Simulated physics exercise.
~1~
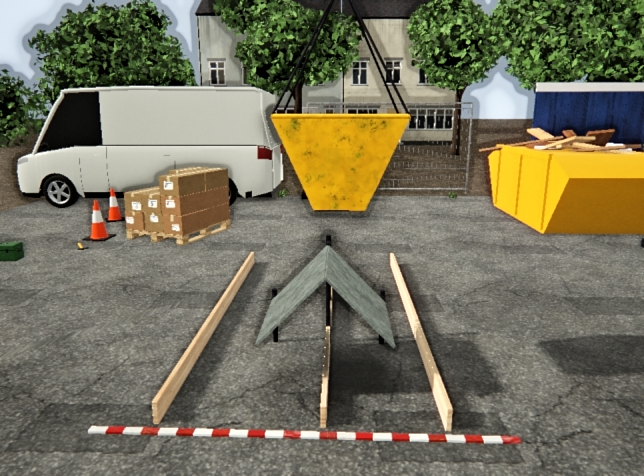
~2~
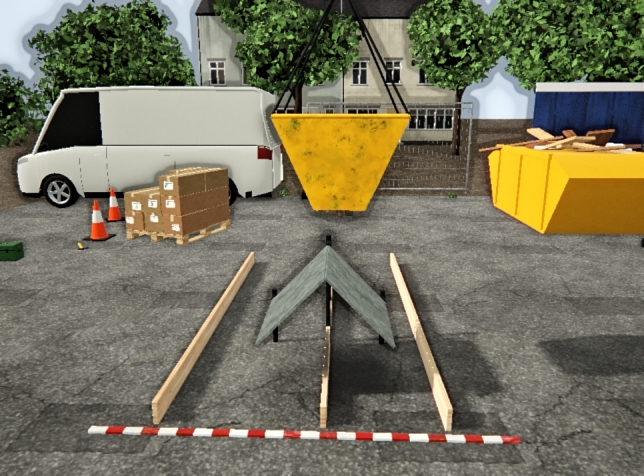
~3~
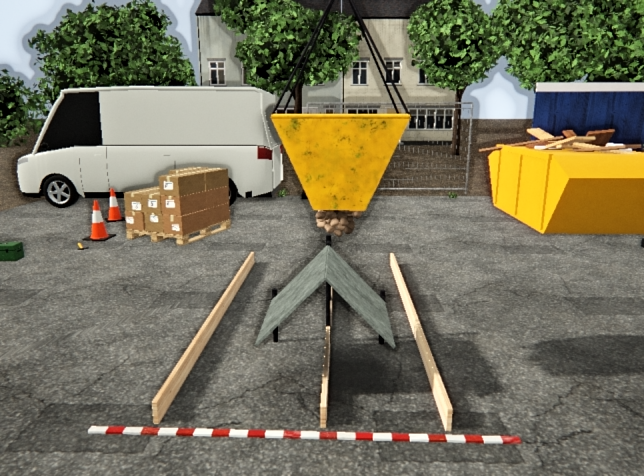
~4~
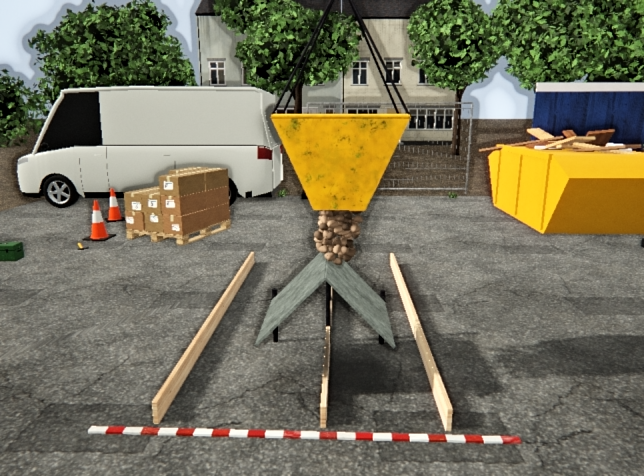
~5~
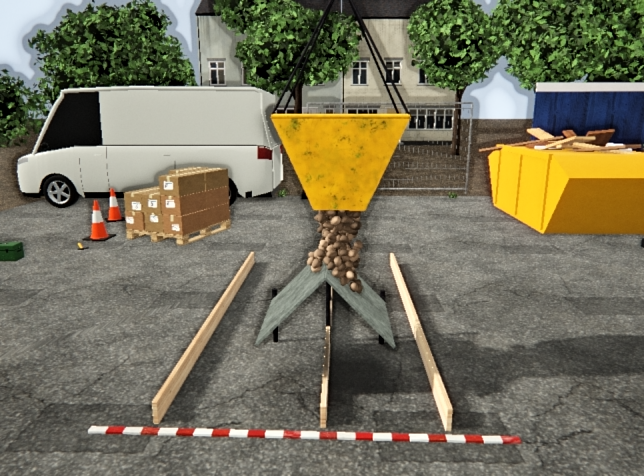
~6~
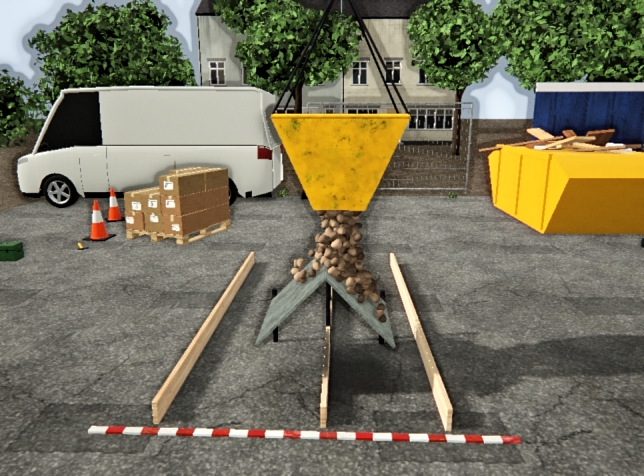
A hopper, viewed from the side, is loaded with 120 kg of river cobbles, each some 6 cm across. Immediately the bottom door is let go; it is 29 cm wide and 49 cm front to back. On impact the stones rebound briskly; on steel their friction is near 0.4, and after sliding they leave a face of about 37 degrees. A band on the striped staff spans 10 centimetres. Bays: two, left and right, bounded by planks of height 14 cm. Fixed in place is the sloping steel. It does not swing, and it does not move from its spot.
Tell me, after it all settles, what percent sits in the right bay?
I'd put it at about 56 percent.
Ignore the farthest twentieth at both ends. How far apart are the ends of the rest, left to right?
It covers roughly 230 centimetres from left to right.
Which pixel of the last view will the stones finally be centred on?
Centre at rest: Roughly (415, 372).
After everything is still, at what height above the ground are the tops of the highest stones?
They end up some 18 centimetres high.
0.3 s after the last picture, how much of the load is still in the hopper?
5 %, roughly.
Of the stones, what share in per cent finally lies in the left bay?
15 % of the load.
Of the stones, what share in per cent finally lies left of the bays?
Close to 0 in a hundred.
Then, 0.3 s after the last picture, 6 % in the hopper, 51 % on the steel, 5 % falling or lying in the left bay, 37 % falling or lying in the right bay, 2 % falling or lying right of the bays; the stones farthest right are at (446, 356).
Then, 0.7 s after the last picture, 0 % in the hopper, 8 % on the steel, 12 % falling or lying in the left bay, 59 % falling or lying in the right bay, 21 % falling or lying right of the bays; the stones farthest right are at (535, 384).
Then, 1.3 s after the last picture, 0 % in the hopper, 14 % falling or lying in the left bay, 56 % falling or lying in the right bay, 31 % falling or lying right of the bays; the stones farthest right are at (619, 394).
Then, 2.2 s after the last picture, 0 % in the hopper, 14 % falling or lying in the left bay, 56 % falling or lying in the right bay, 31 % falling or lying right of the bays; the stones farthest right are at (631, 391).
Then, 4.1 s after the last picture, 0 % in the hopper, 14 % in the left bay, 56 % in the right bay, 31 % right of the bays; the stones farthest right are at (631, 391).
